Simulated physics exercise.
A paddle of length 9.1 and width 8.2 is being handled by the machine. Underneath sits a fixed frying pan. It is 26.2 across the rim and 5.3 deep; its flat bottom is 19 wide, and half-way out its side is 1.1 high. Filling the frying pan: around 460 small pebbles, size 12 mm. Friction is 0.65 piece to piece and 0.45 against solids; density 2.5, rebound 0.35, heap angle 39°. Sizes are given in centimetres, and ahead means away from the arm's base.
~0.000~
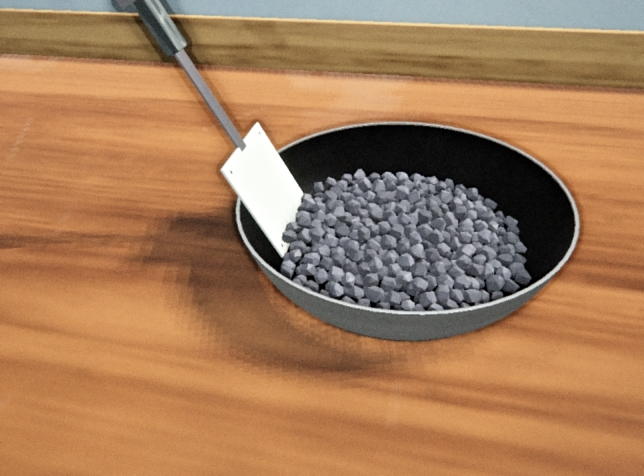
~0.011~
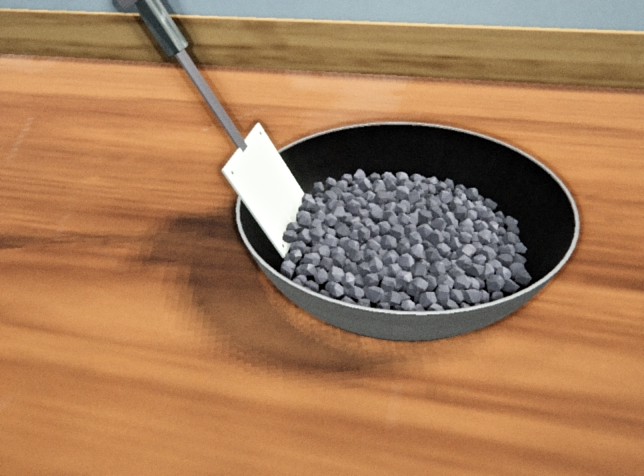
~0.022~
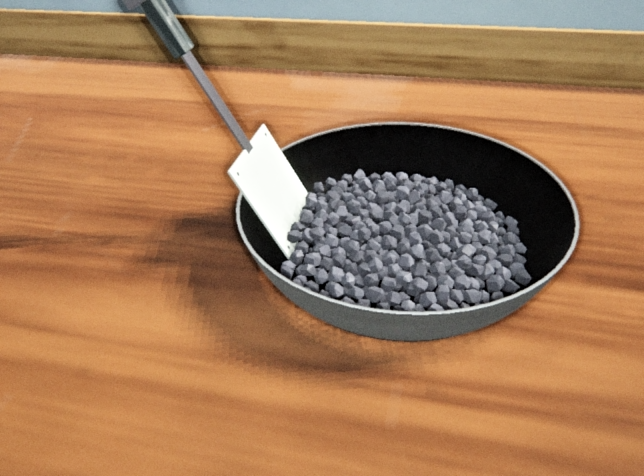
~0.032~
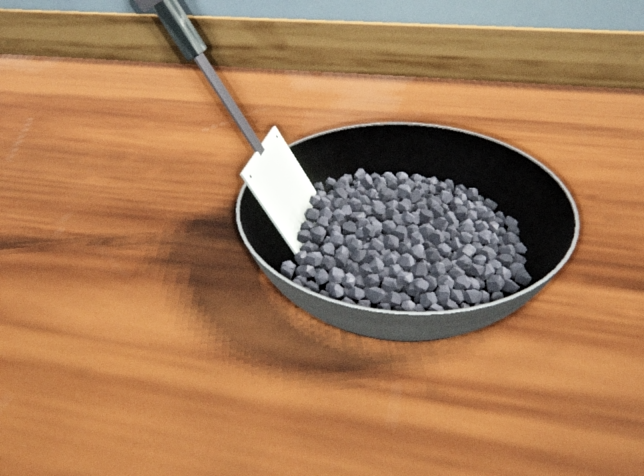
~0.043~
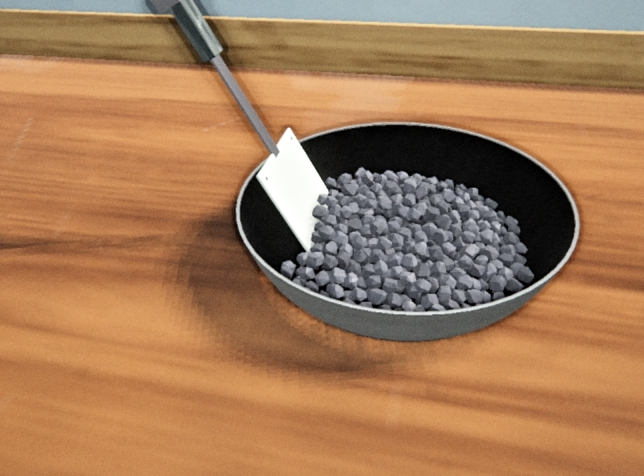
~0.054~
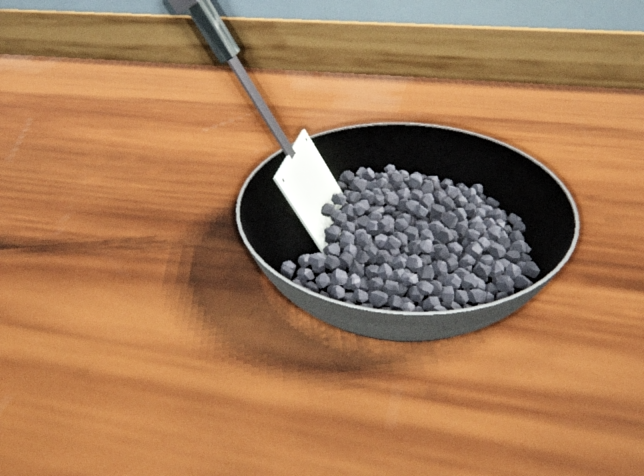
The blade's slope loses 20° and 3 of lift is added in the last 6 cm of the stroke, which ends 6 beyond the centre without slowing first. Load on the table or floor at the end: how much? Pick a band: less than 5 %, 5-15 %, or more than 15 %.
It falls in the band 5-15 %.
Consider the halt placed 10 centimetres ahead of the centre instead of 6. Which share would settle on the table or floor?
Roughly 35 %.
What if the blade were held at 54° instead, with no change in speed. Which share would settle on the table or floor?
10 %.
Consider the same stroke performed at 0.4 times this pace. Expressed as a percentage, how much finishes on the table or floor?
Roughly 0 per cent.
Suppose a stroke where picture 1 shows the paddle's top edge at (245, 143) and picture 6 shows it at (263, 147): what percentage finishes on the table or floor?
Around 0 per cent finishes on the table or floor.
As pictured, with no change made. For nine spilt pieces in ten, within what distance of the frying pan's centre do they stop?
About 30 cm from the centre.
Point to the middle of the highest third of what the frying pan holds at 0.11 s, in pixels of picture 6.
About pixel (449, 219).
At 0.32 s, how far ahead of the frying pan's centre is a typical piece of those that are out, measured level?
It sits close to 18 cm ahead of the middle.
After 0.08 s, sloping 62°, highest piece 6 above the table; 464 in the frying pan.
After 0.11 s, sloping 56°, highest piece 7 above the table; 464 in the frying pan.
After 0.32 s, sloping 42°, highest piece 10 above the table; 427 in the frying pan, 23 on the table or floor, 14 on the blade or in flight.
After 1.37 s, sloping 42°, highest piece 6 above the table; 423 in the frying pan, 41 on the table or floor.
In the end, 423 in the frying pan, 41 on the table or floor. That is 9 % on the table or floor.
